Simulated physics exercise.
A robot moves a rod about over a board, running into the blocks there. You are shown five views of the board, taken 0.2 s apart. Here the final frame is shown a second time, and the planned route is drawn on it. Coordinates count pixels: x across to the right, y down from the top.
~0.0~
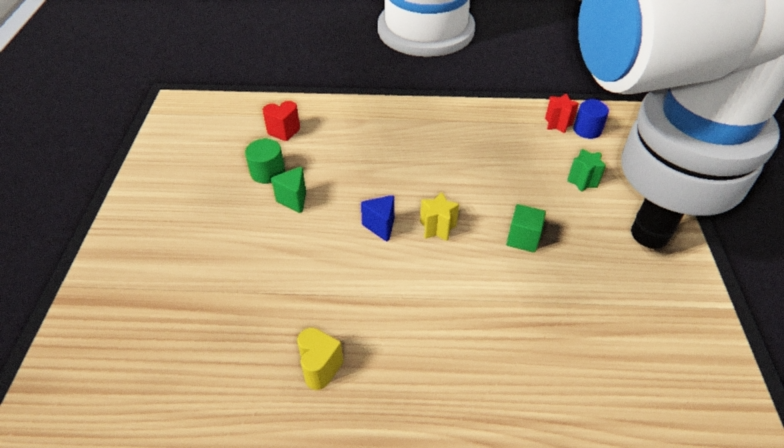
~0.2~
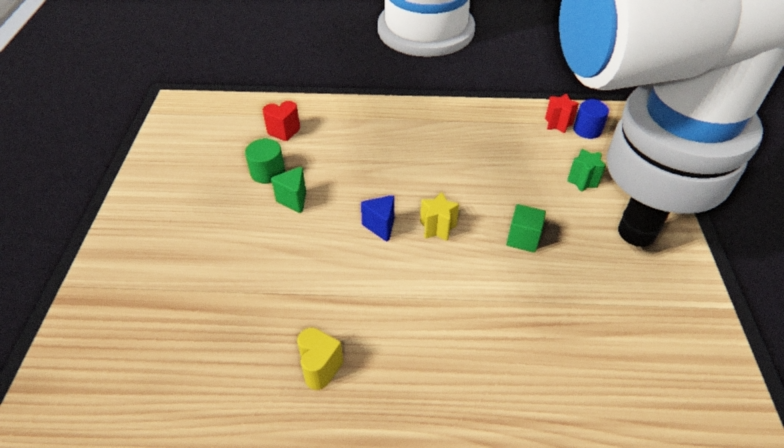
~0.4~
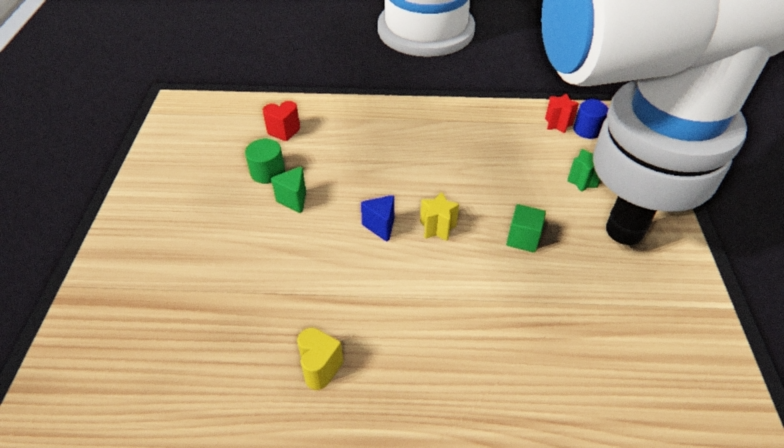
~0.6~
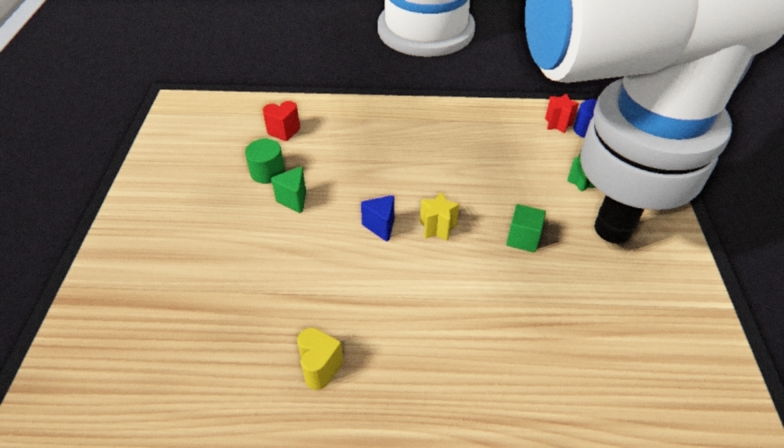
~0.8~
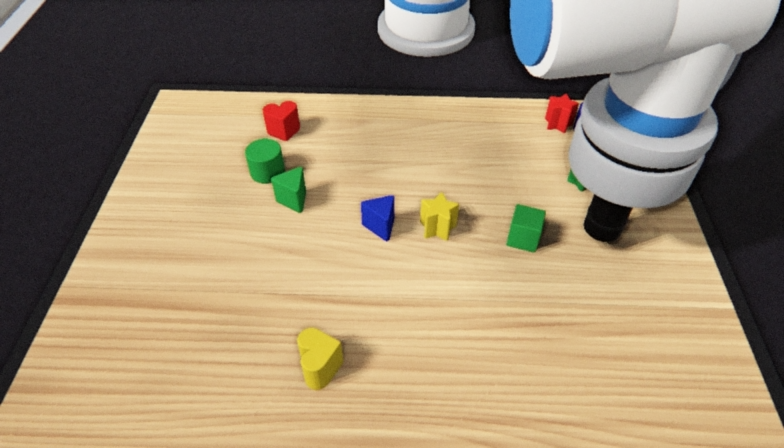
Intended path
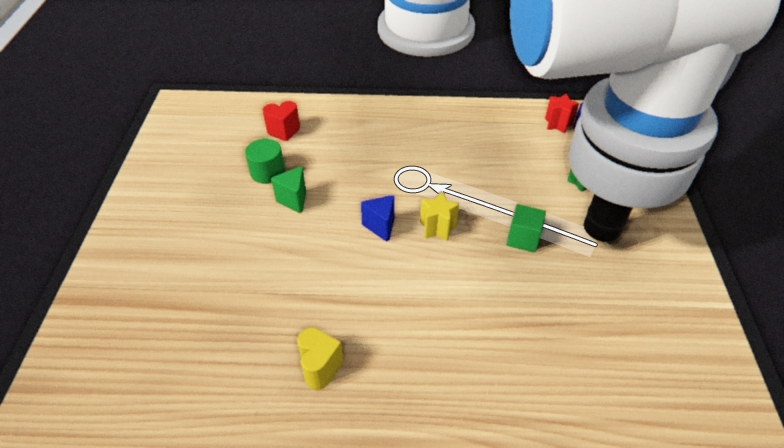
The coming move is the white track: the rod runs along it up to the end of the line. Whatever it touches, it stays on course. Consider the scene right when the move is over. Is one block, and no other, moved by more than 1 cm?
Short answer: Yes.
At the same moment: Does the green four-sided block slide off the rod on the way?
Yes.
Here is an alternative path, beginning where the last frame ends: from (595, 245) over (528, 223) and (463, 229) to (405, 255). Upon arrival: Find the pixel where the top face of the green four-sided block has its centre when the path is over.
It comes to (483, 231).
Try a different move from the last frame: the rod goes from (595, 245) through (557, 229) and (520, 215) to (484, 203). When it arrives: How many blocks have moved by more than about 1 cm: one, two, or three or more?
Of all the blocks, just one travels more than a centimetre.
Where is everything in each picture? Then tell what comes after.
Tip of the rod at (649, 236), middles of tops, yellow star block at (440, 205), green four-sided block at (529, 217), in the first picture.
Rod at (636, 234), nothing pushed, in the second picture.
Rod at (624, 232), nothing pushed, in the third picture.
Rod at (613, 231), nothing pushed, in the fourth picture.
Rod at (602, 229), yellow star block at (440, 205), green four-sided block at (529, 217), in the fifth picture.
The line goes from (595, 245) to (413, 179).
What follows on the original path. One third of the way, rod at (535, 205); green four-sided block at (514, 215), turned 50° anticlockwise.
Two thirds of the way, rod at (472, 183); green four-sided block at (507, 214), turned 80° anticlockwise.
At the end, rod at (413, 163); yellow star block unmoved; green four-sided block at (507, 214), turned 80° anticlockwise.
